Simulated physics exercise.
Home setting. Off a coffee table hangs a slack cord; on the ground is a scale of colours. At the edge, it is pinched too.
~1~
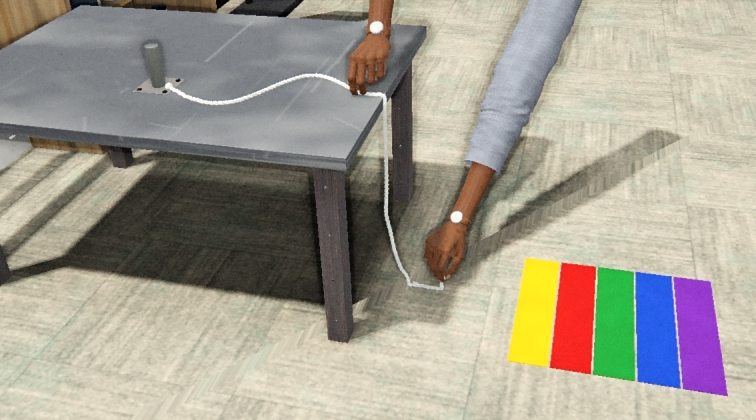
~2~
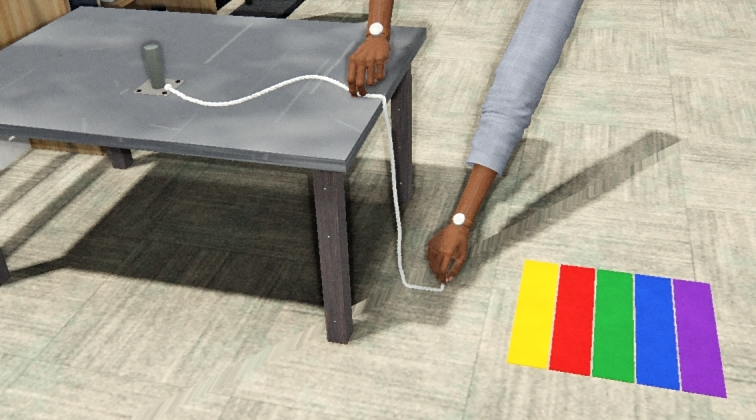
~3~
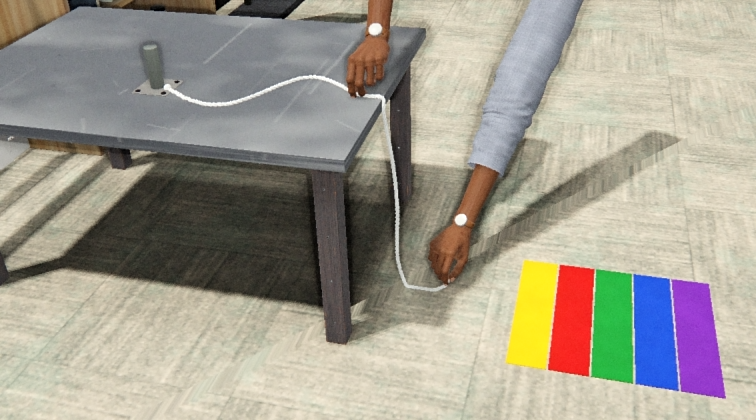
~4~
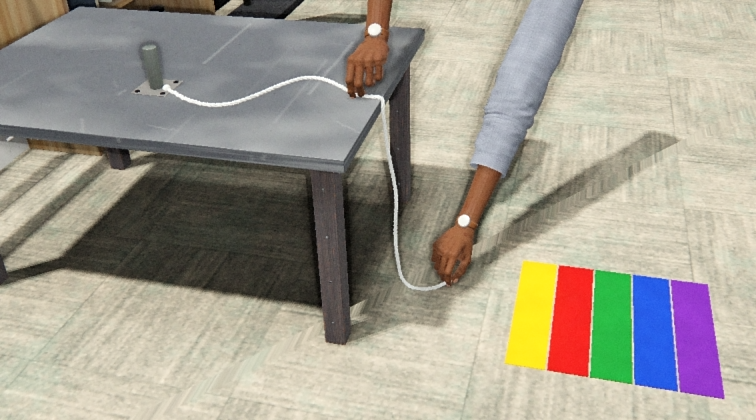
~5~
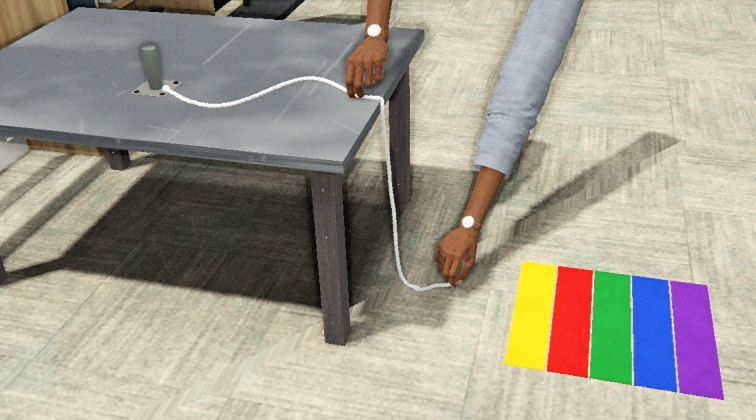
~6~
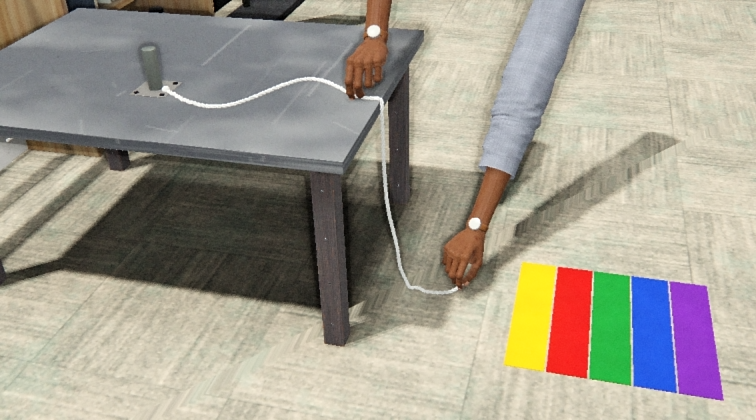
A white cord runs from a grey peg on a dark grey coffee table in a home, seen from above at an angle. One hand pinches it at the table's edge, another holds its end near the pale patterned floor, left of yellow, red, green, blue and purple stripes. The lower hand eases slightly right, drawing the slack hanging cord along, while the upper hand and view stay nearly still.
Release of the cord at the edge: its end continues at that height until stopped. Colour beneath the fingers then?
Blue.
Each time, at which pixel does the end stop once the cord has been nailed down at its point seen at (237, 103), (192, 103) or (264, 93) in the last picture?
About (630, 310), (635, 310) and (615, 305).
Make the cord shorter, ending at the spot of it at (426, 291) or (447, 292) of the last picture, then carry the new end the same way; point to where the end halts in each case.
One per try, the spots are (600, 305) and (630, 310).
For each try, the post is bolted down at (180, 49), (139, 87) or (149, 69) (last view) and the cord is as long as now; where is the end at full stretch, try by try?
Close to (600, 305), (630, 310) and (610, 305) in that order.
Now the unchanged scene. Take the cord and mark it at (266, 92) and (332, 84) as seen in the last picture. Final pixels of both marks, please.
First: (293, 95). Second: (374, 99).
Early on, end near (577, 300); over red.
Midway, end near (624, 307); over green.
At the end of the slack, end near (653, 311); over blue. It gets as far as the blue strip.
